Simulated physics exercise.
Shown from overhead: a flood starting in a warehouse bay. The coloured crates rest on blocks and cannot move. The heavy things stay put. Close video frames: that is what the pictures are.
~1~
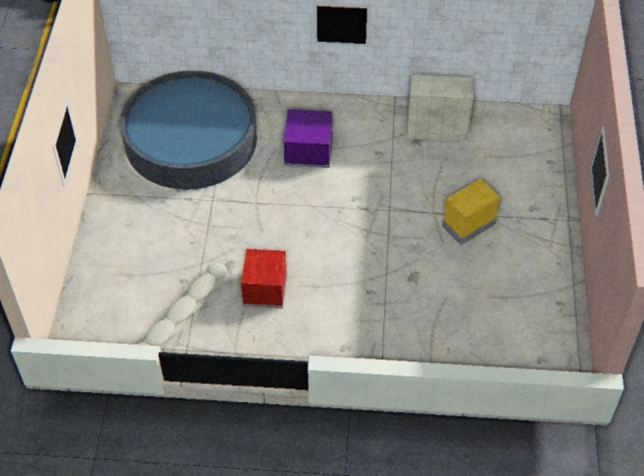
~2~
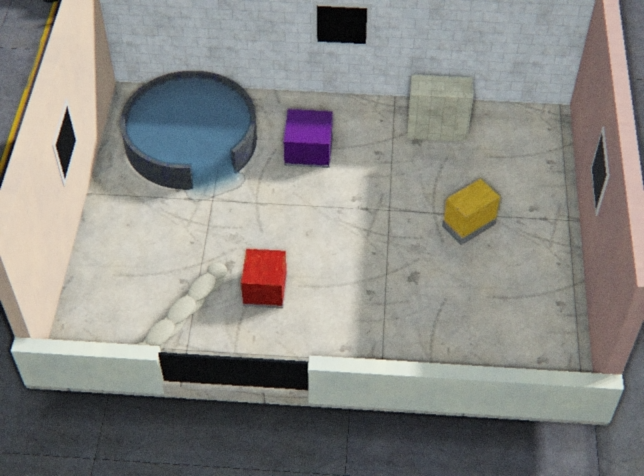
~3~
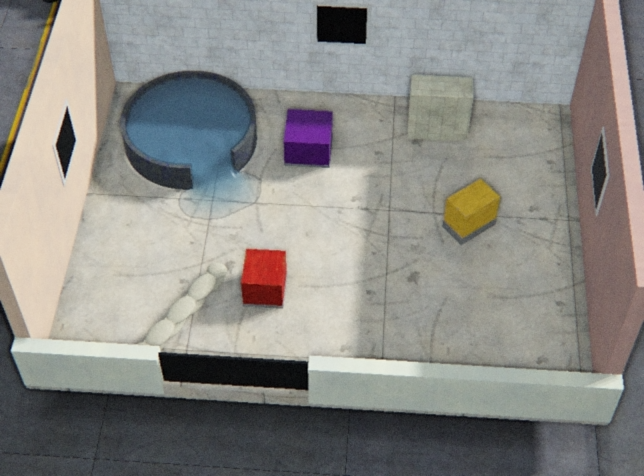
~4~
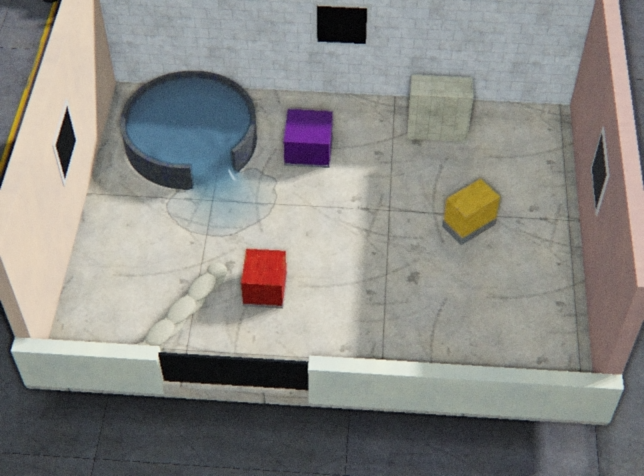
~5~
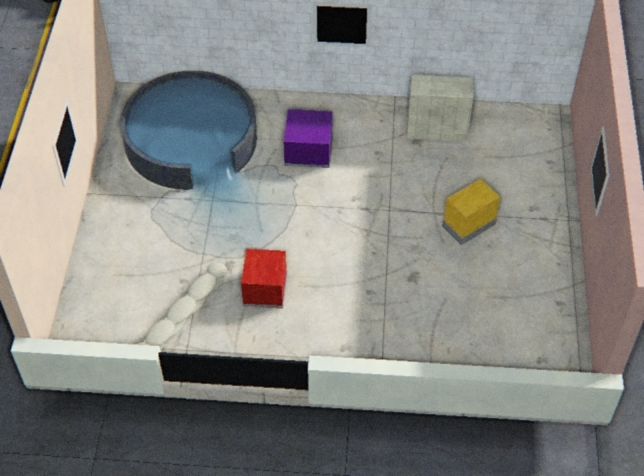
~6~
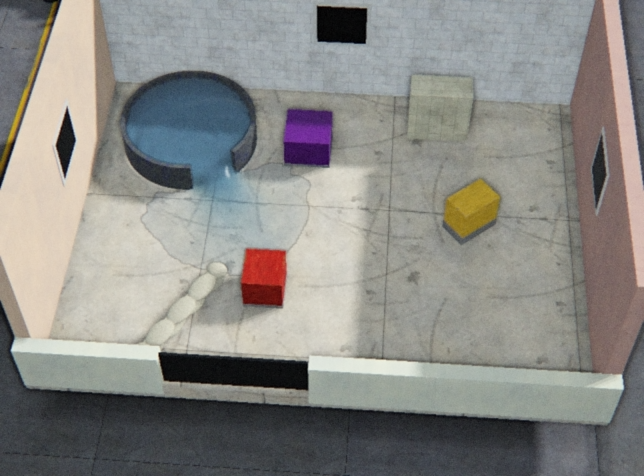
A round pool of still water sat in a walled bay with colored blocks, then a gap opened in its front rim and water poured out, spreading across the floor toward the red block.
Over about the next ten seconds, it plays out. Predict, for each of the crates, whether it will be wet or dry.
In the end the purple crate remains clear of the water all along; the yellow crate remains clear of the water all along; the red crate doesn't remain clear of the water all along.
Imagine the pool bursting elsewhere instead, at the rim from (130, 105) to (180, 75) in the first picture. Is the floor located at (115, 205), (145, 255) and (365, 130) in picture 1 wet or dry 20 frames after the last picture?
In the order given, the spots are swamped, swamped and swamped.
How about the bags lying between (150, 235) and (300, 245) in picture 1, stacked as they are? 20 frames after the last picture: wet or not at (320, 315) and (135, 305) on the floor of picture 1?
Result, in order - still bone dry, then still bone dry.
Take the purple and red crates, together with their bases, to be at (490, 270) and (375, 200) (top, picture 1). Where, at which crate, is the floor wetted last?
That's the one in yellow.
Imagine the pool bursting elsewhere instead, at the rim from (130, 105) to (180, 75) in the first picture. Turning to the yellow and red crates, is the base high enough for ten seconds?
Well, the yellow crate is never reached, and the red crate is never reached as well.
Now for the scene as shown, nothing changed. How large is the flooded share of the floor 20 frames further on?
That works out to some 45 in a hundred.
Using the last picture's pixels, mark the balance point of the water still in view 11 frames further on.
Somewhere near (213, 177).
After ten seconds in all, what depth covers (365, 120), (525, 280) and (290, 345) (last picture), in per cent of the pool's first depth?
My figures are about 2, 12 and 4 percent.
A moment on, water covers 15 % of the floor; the purple crate water round its plinth, the yellow crate not reached, the red crate water round its plinth.
Next, water covers 30 % of the floor; the purple crate water round its plinth, the yellow crate not reached, the red crate water round its plinth.
Then, water covers 45 % of the floor; the purple crate water round its plinth, the yellow crate water round its plinth, the red crate water round its plinth.
Later, water covers 65 % of the floor; the purple crate water round its plinth, the yellow crate water round its plinth, the red crate water round its plinth.
In the end, water covers 80 % of the floor; the purple crate stayed above the water, the yellow crate stayed above the water, the red crate was topped.
